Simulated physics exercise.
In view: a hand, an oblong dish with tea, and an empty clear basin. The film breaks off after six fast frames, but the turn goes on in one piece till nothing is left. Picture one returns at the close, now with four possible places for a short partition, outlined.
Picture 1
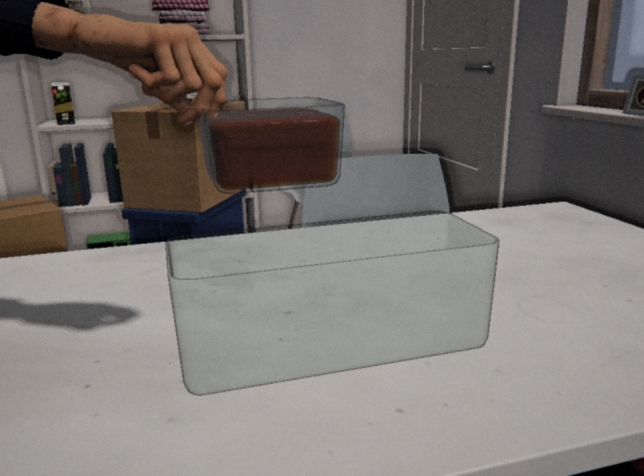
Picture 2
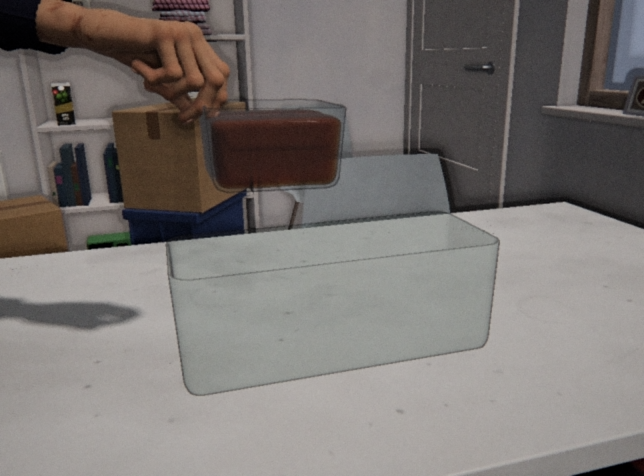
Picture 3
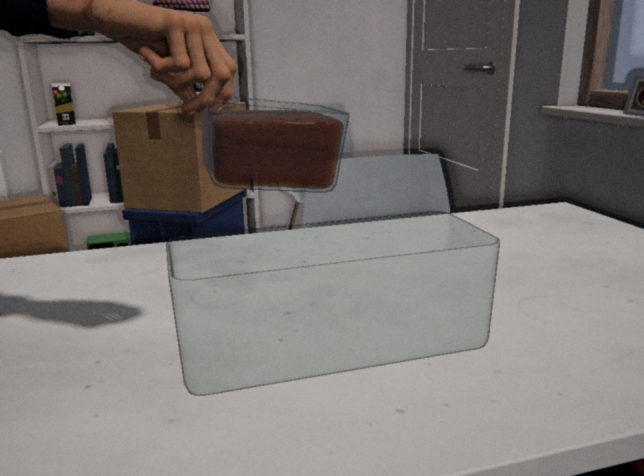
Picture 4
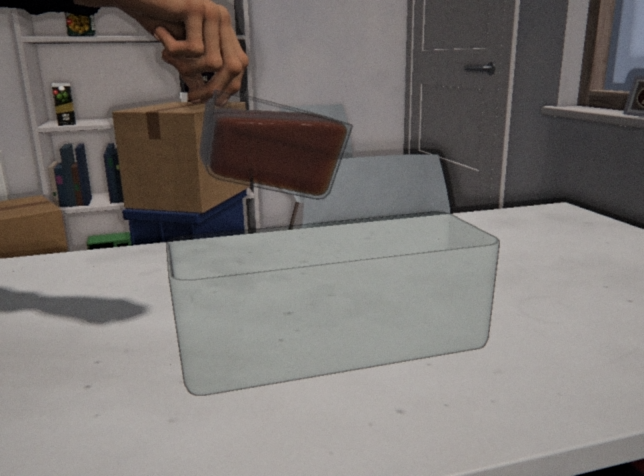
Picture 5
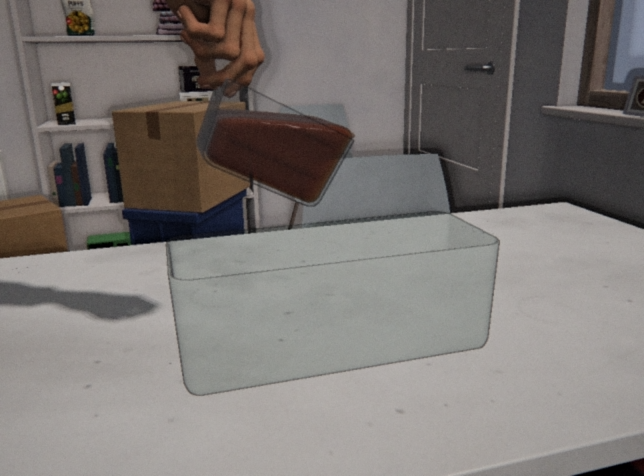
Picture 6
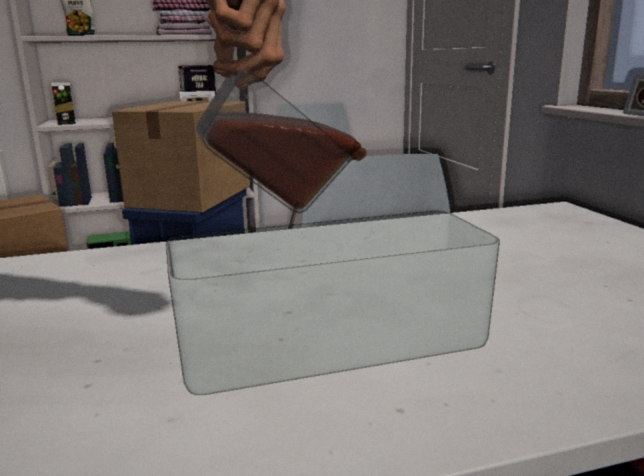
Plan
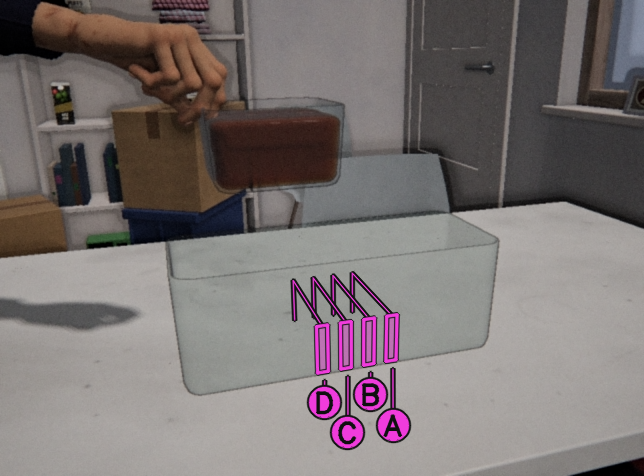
We see a hand holding a clear oblong dish of reddish-brown tea above an empty clear basin on a white table. The hand rises and tilts the dish steadily down to the right until the tea reaches over its lip.
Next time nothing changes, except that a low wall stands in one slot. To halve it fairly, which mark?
I would pick position A.
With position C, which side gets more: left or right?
The right one.
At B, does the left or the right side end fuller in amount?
The right one.
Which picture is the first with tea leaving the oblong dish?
Picture 5.
On the marked copy, A at (392, 368); B at (370, 372); C at (347, 376); D at (324, 380).
With A, about 47 % ends left of the wall and 45 % right of it; 8 % is lost outside.
With B, about 30 % ends left of the wall and 64 % right of it; 6 % is lost outside.
With C, about 12 % ends left of the wall and 82 % right of it; 6 % is lost outside.
With D, about 8 % ends left of the wall and 86 % right of it; 6 % is lost outside.
